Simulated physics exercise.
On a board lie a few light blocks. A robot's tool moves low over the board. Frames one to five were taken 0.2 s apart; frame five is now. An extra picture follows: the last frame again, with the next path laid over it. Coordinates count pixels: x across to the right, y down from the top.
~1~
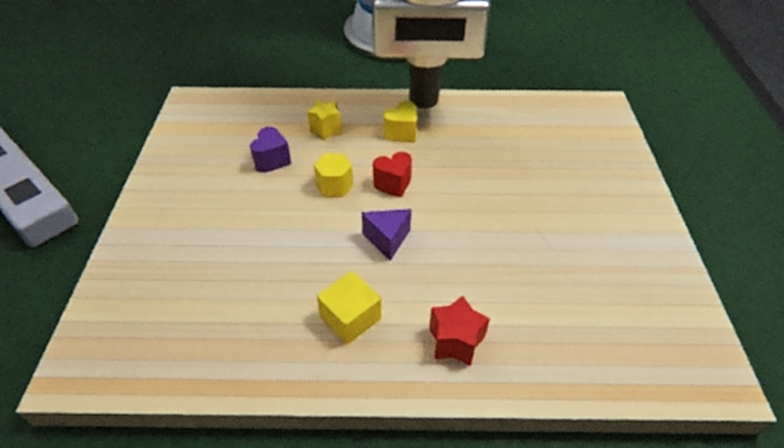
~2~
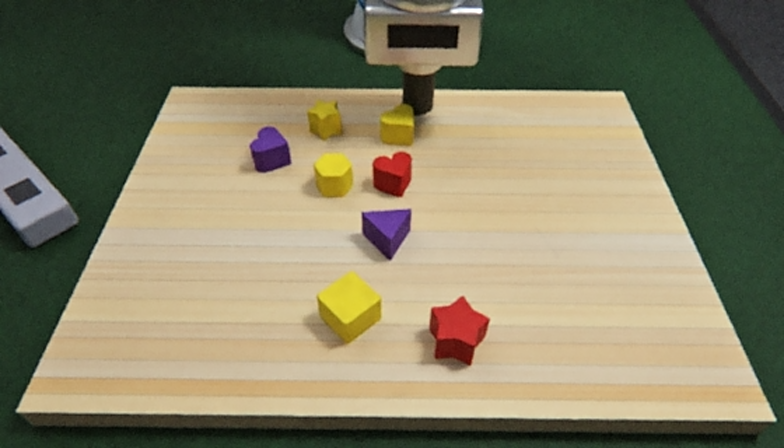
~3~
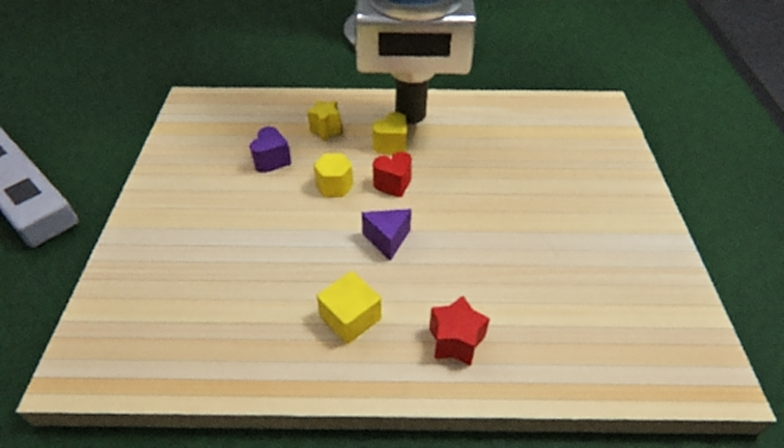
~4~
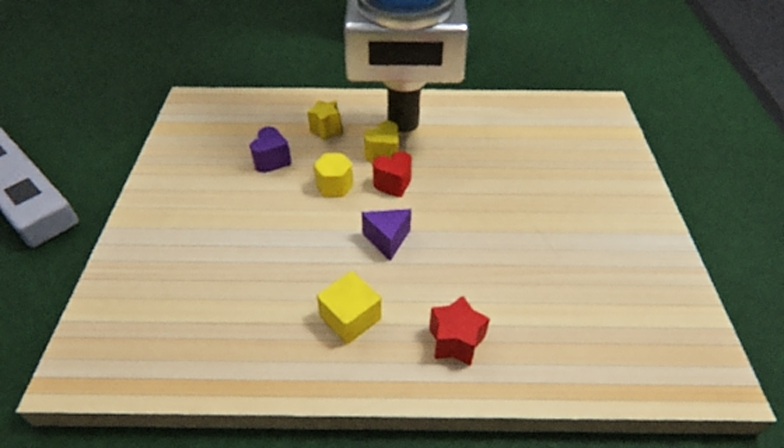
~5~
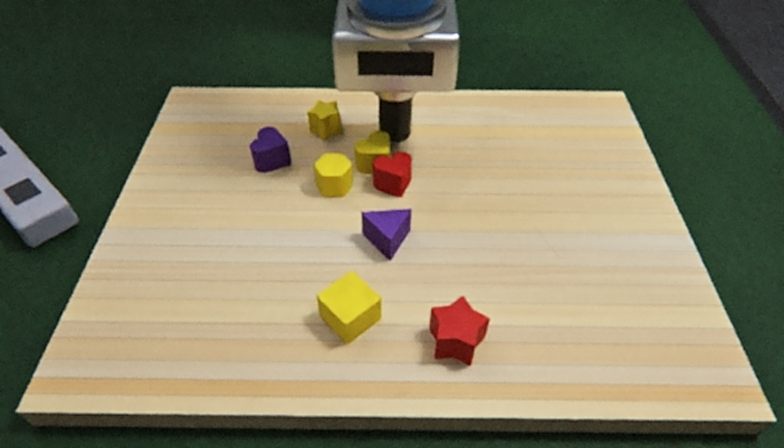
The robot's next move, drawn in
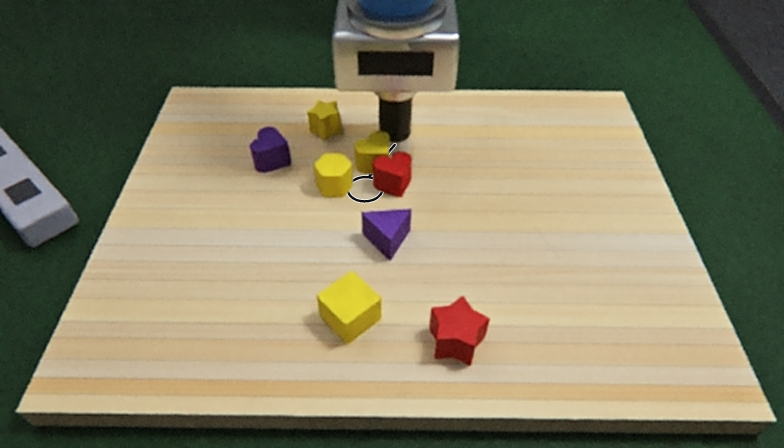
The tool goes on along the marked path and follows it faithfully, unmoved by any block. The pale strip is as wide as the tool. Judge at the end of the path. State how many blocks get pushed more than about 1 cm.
Expect three or more.
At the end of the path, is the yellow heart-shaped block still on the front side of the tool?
Answer: Yes.
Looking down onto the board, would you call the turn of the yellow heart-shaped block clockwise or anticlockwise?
Counter-clockwise, from overhead.
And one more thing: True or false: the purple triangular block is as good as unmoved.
My answer: True.
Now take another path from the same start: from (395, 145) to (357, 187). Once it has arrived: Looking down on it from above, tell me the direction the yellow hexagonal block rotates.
Direction: Clockwise.
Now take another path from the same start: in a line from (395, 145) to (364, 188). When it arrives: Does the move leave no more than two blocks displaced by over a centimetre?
No, it doesn't check out.
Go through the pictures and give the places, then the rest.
The first frame shows tip of the tool at (424, 100), middles of tops, yellow hexagonal block at (333, 164), yellow heart-shaped block at (402, 112), purple triangular block at (388, 219), red heart-shaped block at (394, 162).
The second frame shows tool at (418, 107), yellow heart-shaped block at (399, 115).
The third frame shows tool at (411, 115), yellow heart-shaped block at (392, 124).
The fourth frame shows tool at (403, 123), yellow heart-shaped block at (384, 133).
The fifth frame shows tool at (395, 133), yellow hexagonal block at (333, 164), yellow heart-shaped block at (375, 143), purple triangular block at (388, 219), red heart-shaped block at (394, 162).
The line goes from (395, 145) over (377, 165) to (365, 189).
The first path, step by step. Halfway along, tool at (377, 153); yellow hexagonal block at (321, 172), turned 20° clockwise; yellow heart-shaped block at (353, 159), turned 45° anticlockwise.
At the end, tool at (365, 177); yellow hexagonal block at (305, 180), turned 55° clockwise; yellow heart-shaped block at (337, 182), turned 35° anticlockwise; purple triangular block unmoved; red heart-shaped block at (394, 173), turned 55° anticlockwise.
